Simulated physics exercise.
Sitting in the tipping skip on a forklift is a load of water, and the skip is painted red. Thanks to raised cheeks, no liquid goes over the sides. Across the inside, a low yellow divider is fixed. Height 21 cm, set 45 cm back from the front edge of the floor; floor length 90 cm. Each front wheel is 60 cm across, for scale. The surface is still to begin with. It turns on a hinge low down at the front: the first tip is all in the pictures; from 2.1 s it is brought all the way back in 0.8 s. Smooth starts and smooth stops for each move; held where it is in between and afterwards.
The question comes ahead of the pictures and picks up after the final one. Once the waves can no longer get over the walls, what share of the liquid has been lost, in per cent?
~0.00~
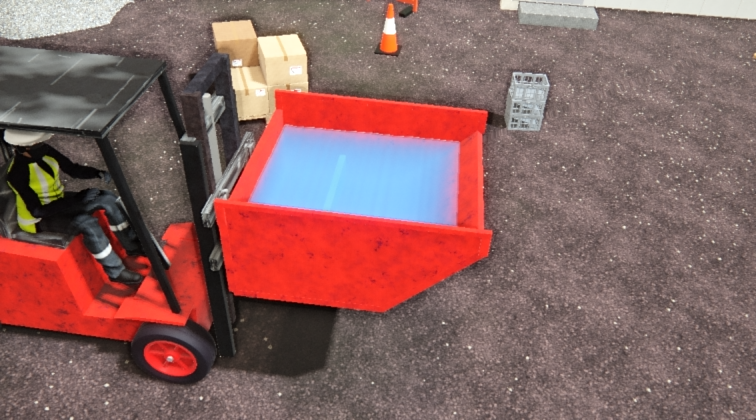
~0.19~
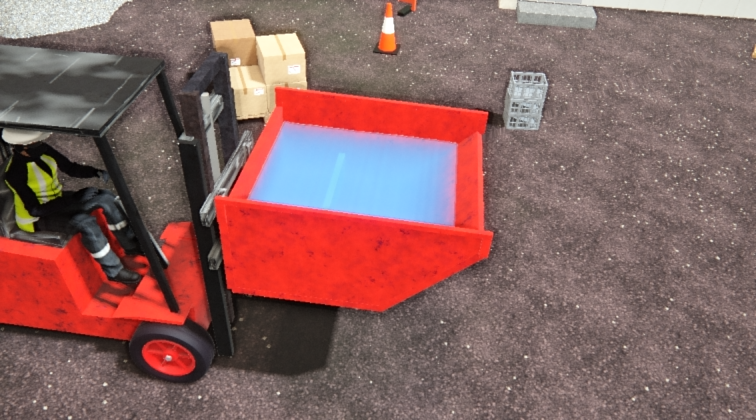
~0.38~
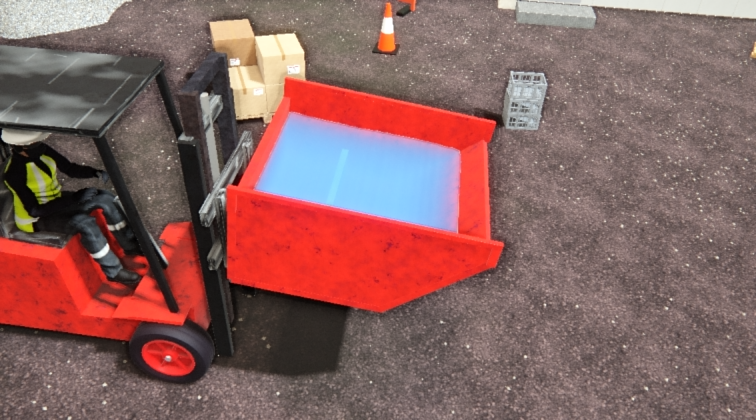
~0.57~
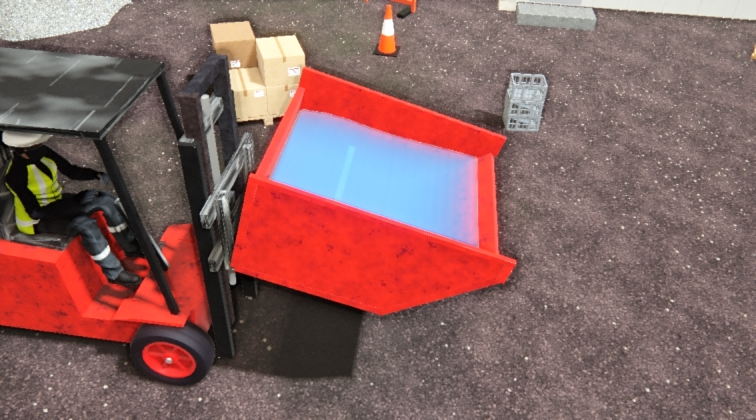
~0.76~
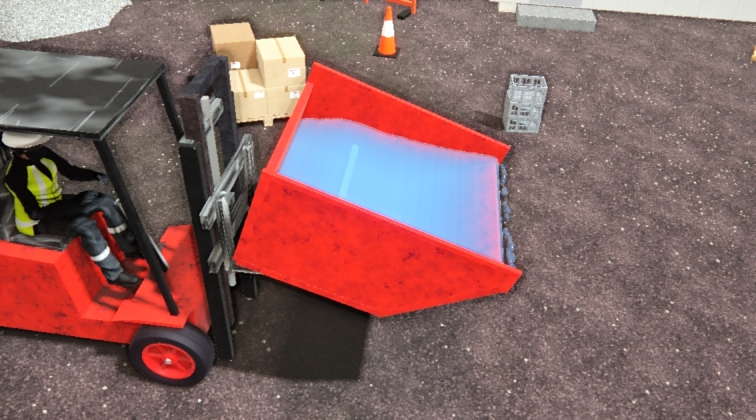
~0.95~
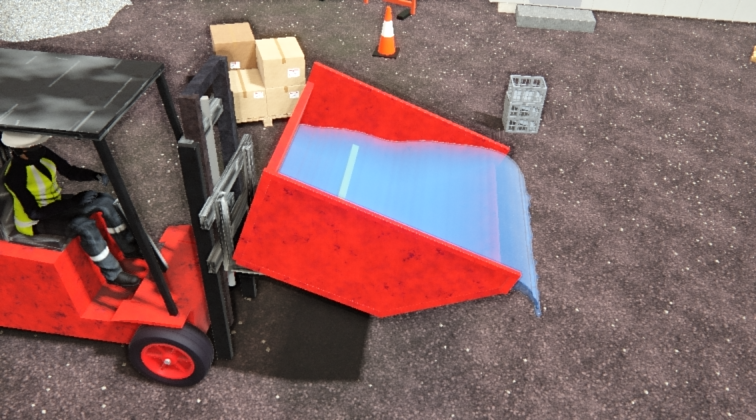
38 per cent.
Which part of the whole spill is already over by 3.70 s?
Near 100 in a hundred.
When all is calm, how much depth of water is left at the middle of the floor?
26 cm.
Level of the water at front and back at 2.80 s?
At the front 32 cm, at the back 18 cm.
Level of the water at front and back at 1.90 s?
Front level 36 cm, back level 12 cm.
By 1.90 s the skip is at 20° forwards, the surface stands 36 cm on the front, 11 cm on the back; the loss stands at 32 per cent, over the front.
By 2.80 s the surface stands 33 cm on the front, 17 cm on the back; the loss stands at 38 per cent, over the front.
By 3.70 s the surface stands 22 cm on the front, 36 cm on the back; the loss stands at 38 per cent, over the front.
By 5.78 s the loss stands at 38 per cent, over the front, 223 of 588 litres.
